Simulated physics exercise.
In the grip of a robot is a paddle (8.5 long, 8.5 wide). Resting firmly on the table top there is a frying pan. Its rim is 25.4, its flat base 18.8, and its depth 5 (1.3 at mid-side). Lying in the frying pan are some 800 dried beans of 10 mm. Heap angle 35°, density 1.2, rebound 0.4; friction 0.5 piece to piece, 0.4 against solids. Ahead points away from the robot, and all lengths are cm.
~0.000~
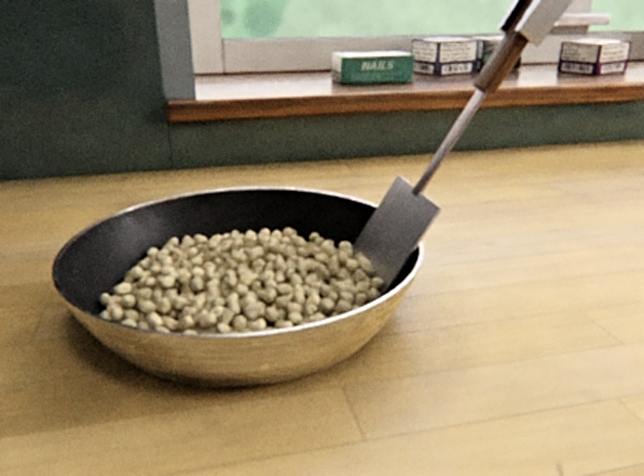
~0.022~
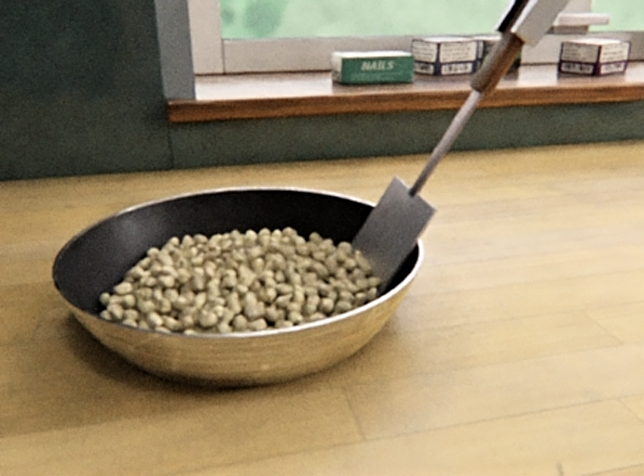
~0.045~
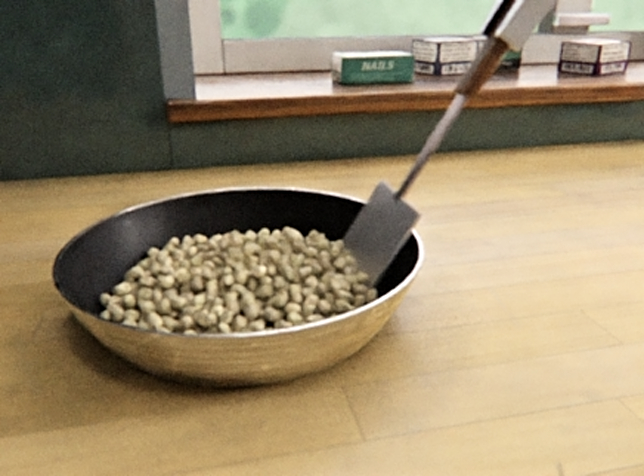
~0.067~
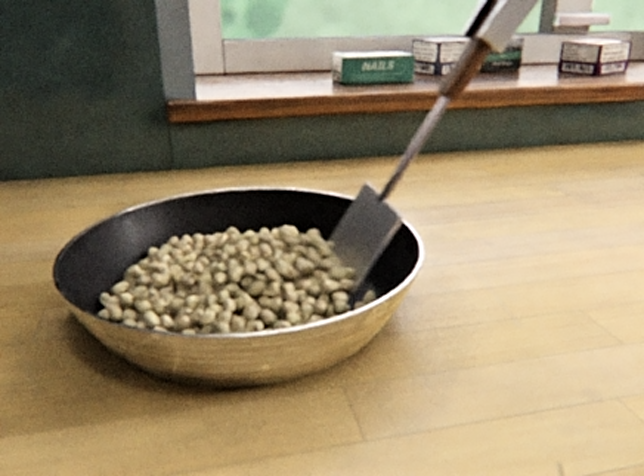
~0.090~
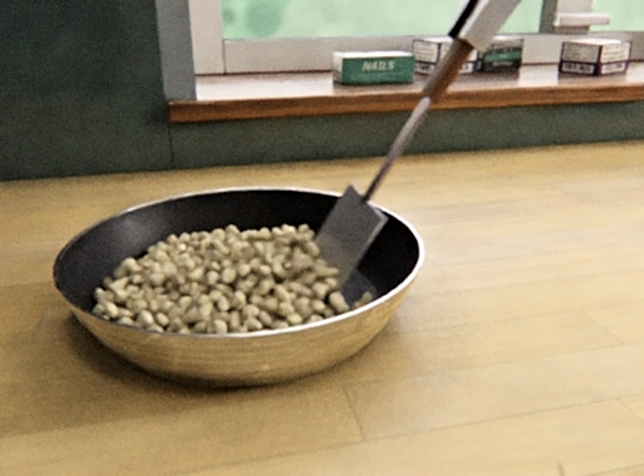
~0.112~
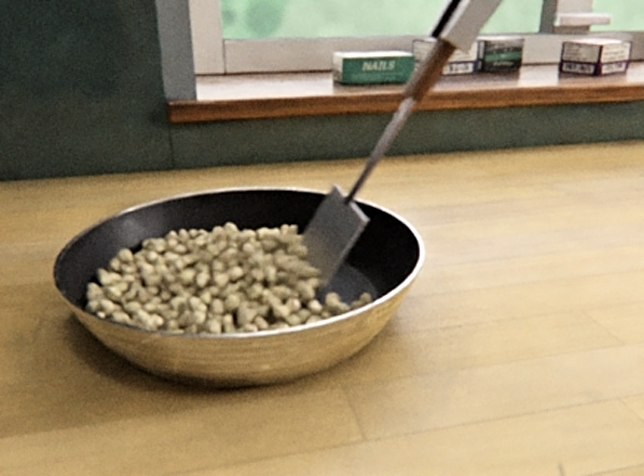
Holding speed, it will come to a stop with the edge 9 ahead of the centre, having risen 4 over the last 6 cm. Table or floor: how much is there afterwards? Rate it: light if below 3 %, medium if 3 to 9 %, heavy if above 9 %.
Rating: Heavy.
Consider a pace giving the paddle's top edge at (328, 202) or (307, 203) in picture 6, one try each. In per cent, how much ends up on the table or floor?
First try around 20 %, second try around 25 %.
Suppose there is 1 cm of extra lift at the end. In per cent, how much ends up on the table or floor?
Some 15 in a hundred.
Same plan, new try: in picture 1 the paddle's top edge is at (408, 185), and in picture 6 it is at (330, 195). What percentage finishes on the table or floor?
Around 20 per cent finishes there.
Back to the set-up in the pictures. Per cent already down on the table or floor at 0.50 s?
Share at that moment: Roughly 15 %.
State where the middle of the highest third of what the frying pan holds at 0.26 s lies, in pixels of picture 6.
About pixel (125, 262).
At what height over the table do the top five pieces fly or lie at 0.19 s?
About 5 cm.
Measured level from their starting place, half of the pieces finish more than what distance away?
Near 5 cm, measured level.
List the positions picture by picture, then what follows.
In the first picture, paddle top edge at (419, 190), sloping 58°; upper third of the load around (251, 275), from x 105 to 375, top at y 235; 805 in the frying pan.
In the second picture, paddle top edge at (415, 191), sloping 58°; upper third of the load around (252, 275), from x 105 to 375, top at y 235.
In the third picture, paddle top edge at (400, 195), sloping 58°; upper third of the load around (253, 272), from x 105 to 375, top at y 235.
In the fourth picture, paddle top edge at (383, 197), sloping 58°; upper third of the load around (248, 269), from x 105 to 375, top at y 230.
In the fifth picture, paddle top edge at (367, 199), sloping 58°; upper third of the load around (237, 269), from x 100 to 370, top at y 230.
In the sixth picture, paddle top edge at (350, 200), sloping 58°; upper third of the load around (222, 273), from x 95 to 370, top at y 230; 805 in the frying pan.
By 0.19 s, sloping 58°, highest piece 5 above the table; 805 in the frying pan.
By 0.26 s, sloping 58°, highest piece 7 above the table; 805 in the frying pan.
By 0.50 s, sloping 58°, highest piece 6 above the table; 672 in the frying pan, 126 on the table or floor, 7 on the blade or in flight.
By 1.55 s, sloping 58°, highest piece 6 above the table; 672 in the frying pan, 133 on the table or floor.
Final count, 672 in the frying pan, 133 on the table or floor. That is 17 % on the table or floor.
